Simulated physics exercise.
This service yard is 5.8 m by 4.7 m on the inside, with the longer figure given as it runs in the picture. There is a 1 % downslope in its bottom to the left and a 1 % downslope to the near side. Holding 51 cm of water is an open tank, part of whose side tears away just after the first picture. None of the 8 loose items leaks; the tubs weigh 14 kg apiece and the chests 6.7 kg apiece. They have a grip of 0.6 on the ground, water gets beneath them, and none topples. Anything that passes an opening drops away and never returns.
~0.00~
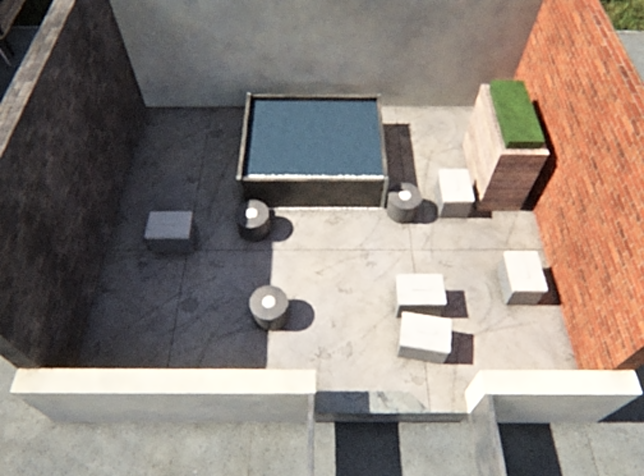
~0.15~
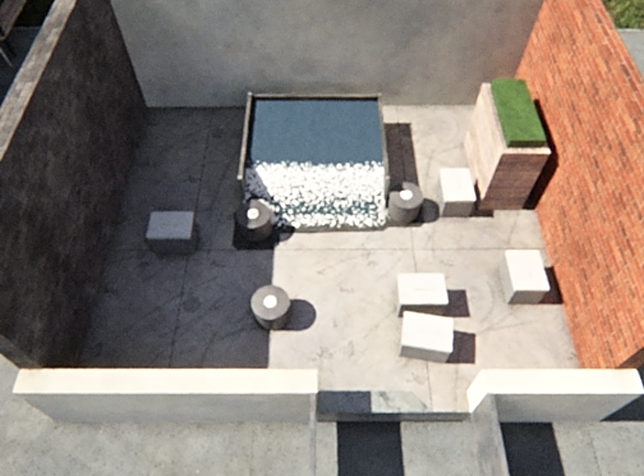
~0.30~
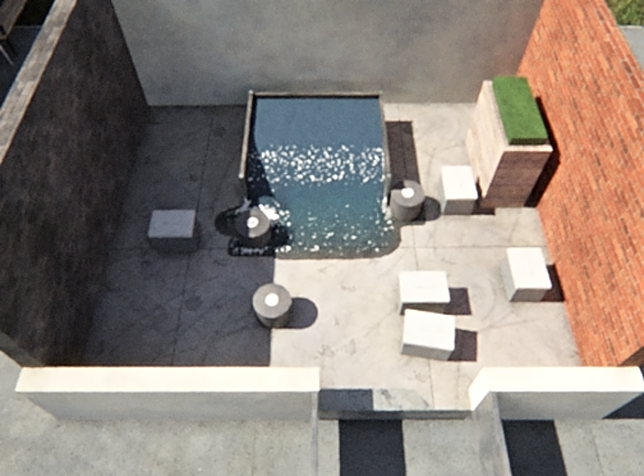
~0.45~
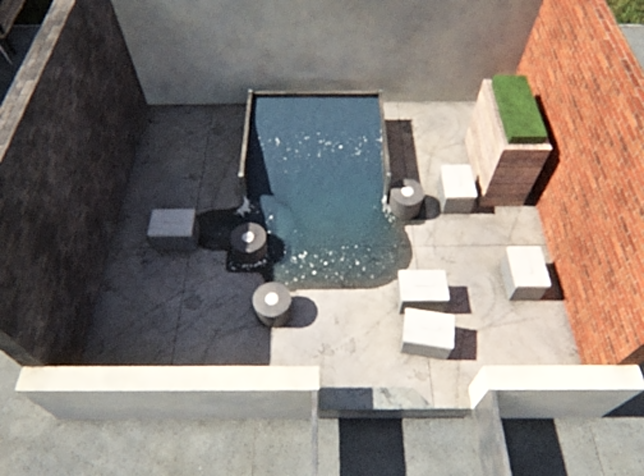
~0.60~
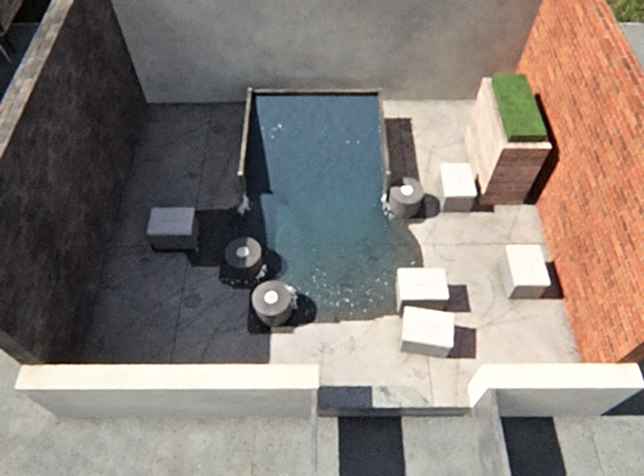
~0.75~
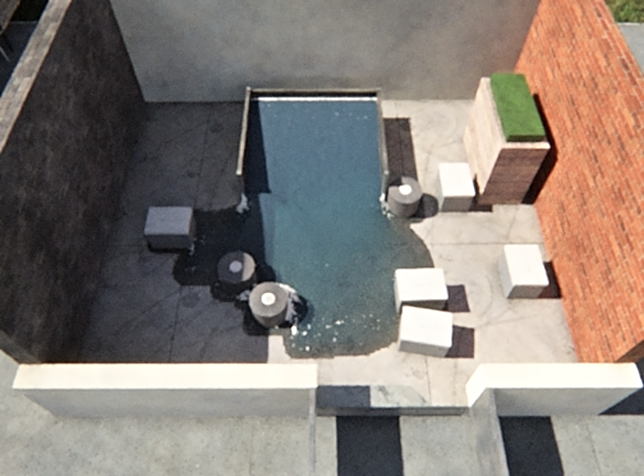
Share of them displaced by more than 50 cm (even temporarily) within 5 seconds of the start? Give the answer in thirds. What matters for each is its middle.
One to two thirds.
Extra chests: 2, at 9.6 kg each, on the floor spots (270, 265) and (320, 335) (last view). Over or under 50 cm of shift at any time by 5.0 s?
Listed in order, the answers are beyond half a metre followed by beyond half a metre.
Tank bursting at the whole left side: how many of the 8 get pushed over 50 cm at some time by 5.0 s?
That gives 2 of them.
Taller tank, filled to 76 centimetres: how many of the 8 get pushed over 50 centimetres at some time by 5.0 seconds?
It would come to 6 of them.
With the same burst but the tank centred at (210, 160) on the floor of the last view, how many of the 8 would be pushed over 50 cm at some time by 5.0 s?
In that case the number is 5.
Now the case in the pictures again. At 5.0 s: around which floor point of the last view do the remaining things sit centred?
The centre is close to (330, 225).
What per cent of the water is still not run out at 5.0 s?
66 % or so.
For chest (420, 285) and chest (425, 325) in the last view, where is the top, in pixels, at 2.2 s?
Somewhere around (452, 338) and (457, 389).
After 1.1 s 1 of 8 are over 50 cm from their spots; 0 afloat.
After 2.2 s 4 of 8 are over 50 cm from their spots; 4 afloat.
After 3.5 s 4 of 8 are over 50 cm from their spots; 2 afloat.
After 5.0 s 5 of 8 are over 50 cm from their spots, and 5 have been at some point; 1 afloat.
